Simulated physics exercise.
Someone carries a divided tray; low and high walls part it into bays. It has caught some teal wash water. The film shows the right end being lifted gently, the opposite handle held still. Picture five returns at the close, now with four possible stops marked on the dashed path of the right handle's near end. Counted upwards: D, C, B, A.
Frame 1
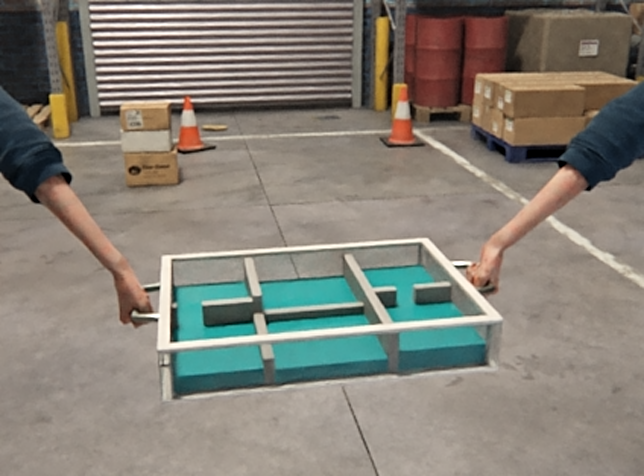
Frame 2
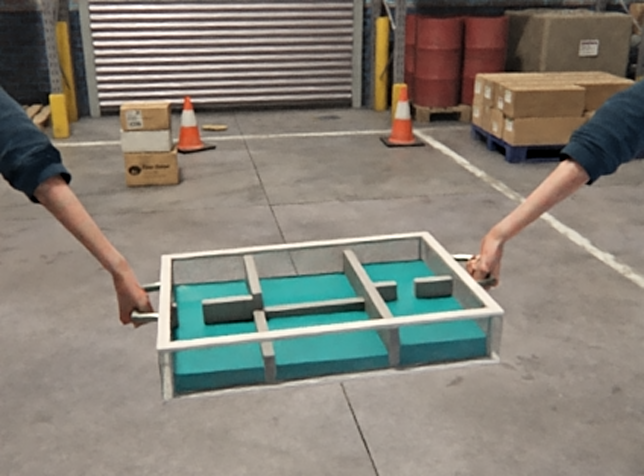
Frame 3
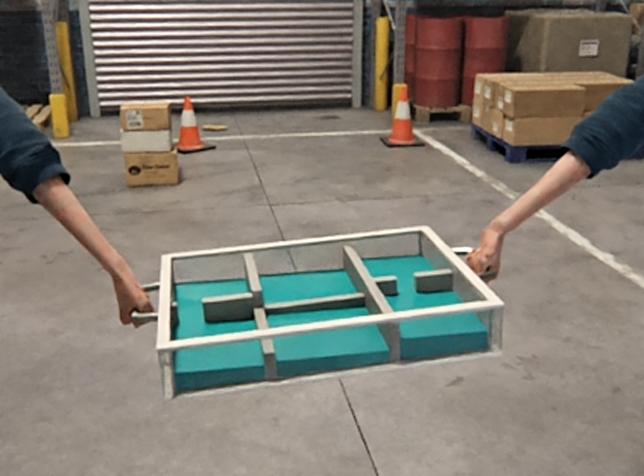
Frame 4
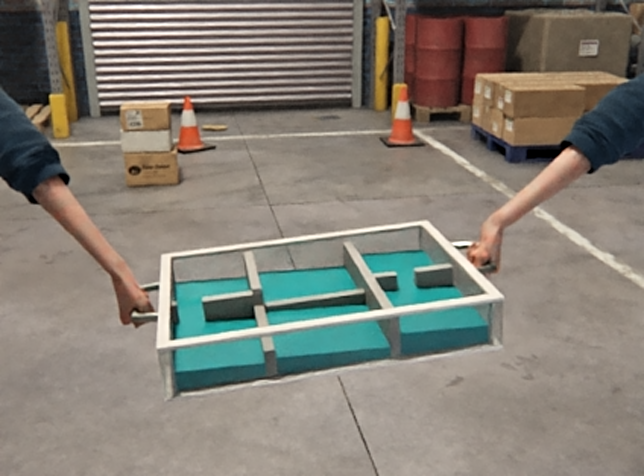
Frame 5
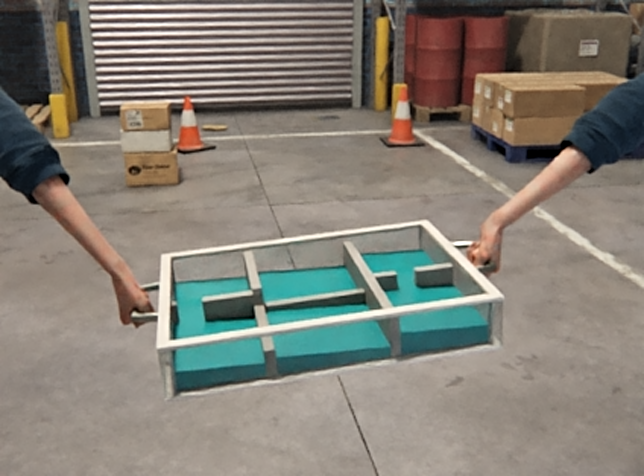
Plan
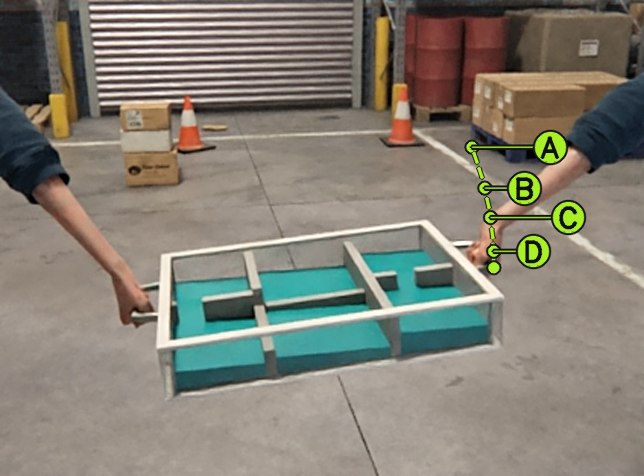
In a warehouse, two hands held a divided tray of teal liquid by its end handles, and the one on the right raised its side slightly, leaving the tray slanting gently down to the left.
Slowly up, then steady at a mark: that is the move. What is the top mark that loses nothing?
The answer is mark A.
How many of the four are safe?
All four.
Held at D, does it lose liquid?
No.
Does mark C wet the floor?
No, not at all.
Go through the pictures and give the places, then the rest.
The tray is level; deepest in the front right bay, at (424, 324), shallowest in the back middle; right handle at (480, 277).
Tipped about 1° down to the left; no wall is crossed; right handle at (481, 269).
Tipped about 3° down to the left; no wall is crossed; right handle at (481, 262).
Tipped about 4° down to the left; no wall is crossed; right handle at (481, 256).
Tipped about 4° down to the left; deepest in the back right bay, at (397, 268), shallowest in the back middle; right handle at (481, 256).
On the marked copy, A at (472, 147); B at (484, 188); C at (490, 217); D at (493, 251).
Choosing A, nothing spills; the front left bay holds the most.
Choosing B, nothing spills; the front right bay holds the most.
Choosing C, nothing spills; the front right bay holds the most.
Choosing D, nothing spills; the back right bay holds the most.
